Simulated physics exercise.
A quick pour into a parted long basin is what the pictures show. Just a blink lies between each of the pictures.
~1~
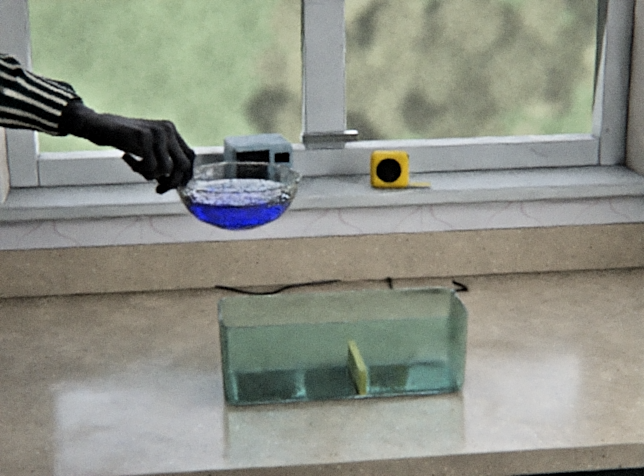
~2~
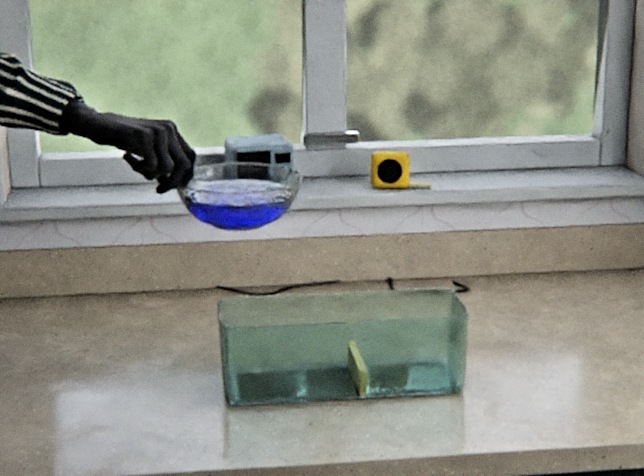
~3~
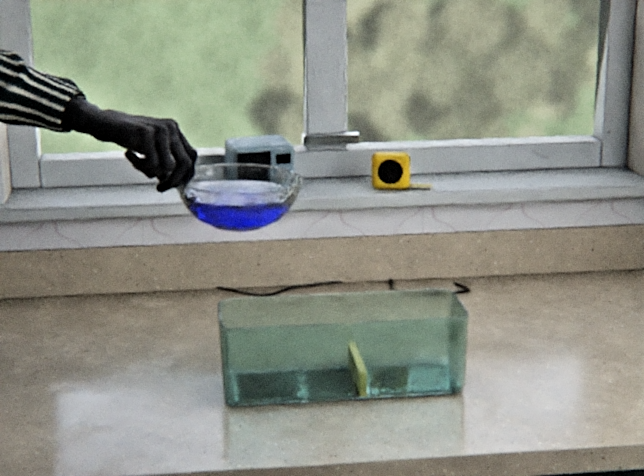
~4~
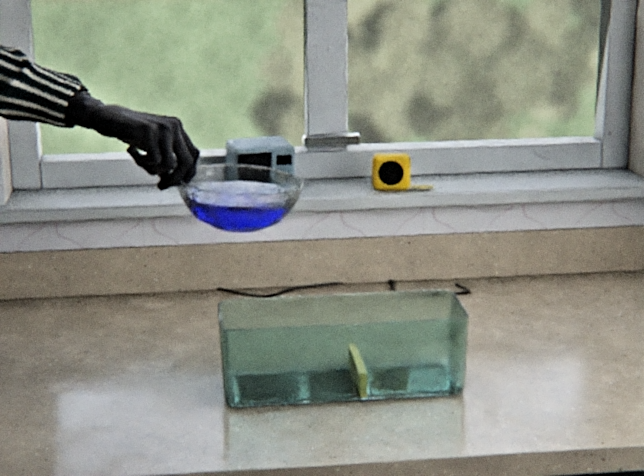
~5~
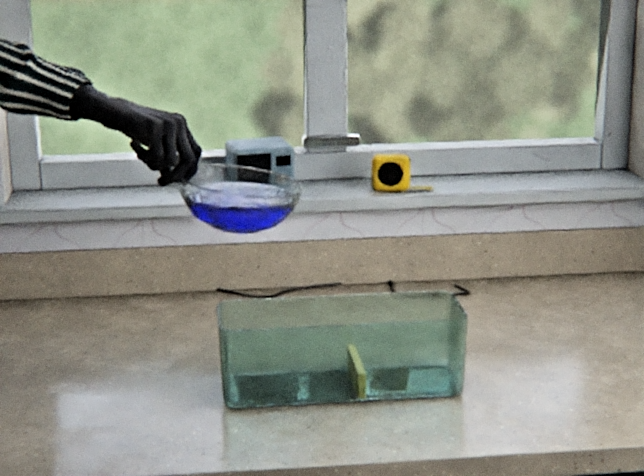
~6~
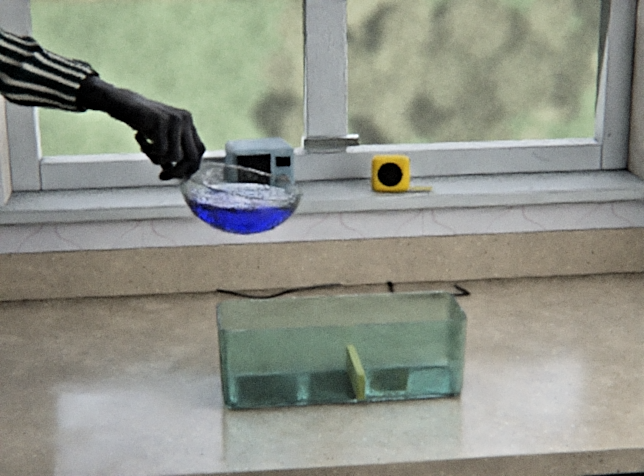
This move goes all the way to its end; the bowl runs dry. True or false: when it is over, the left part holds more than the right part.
True.
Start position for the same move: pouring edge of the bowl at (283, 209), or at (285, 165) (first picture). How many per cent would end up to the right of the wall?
10 %, 10 %.
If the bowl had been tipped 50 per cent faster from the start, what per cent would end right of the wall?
About 25 per cent.
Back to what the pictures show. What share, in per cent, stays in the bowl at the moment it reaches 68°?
Amount still in: Approx. 30 %.
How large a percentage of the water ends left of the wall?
About 70 per cent.
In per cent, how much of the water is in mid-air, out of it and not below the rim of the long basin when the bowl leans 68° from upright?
Around 40 %.
A moment on, the tilt is 68° and 32 per cent is still to pour, 18 is left of the wall and 9 right of it.
Next, the tilt is 103° and 0 per cent is still to pour, 71 is left of the wall and 26 right of it.
Then the tilt is 111° and 0 per cent is still to pour, 71 is left of the wall and 27 right of it.
Later the tilt is 111° and 0 per cent is still to pour, 71 is left of the wall and 28 right of it.
At rest 71 per cent lies left of the wall, 28 right of it and 1 outside.
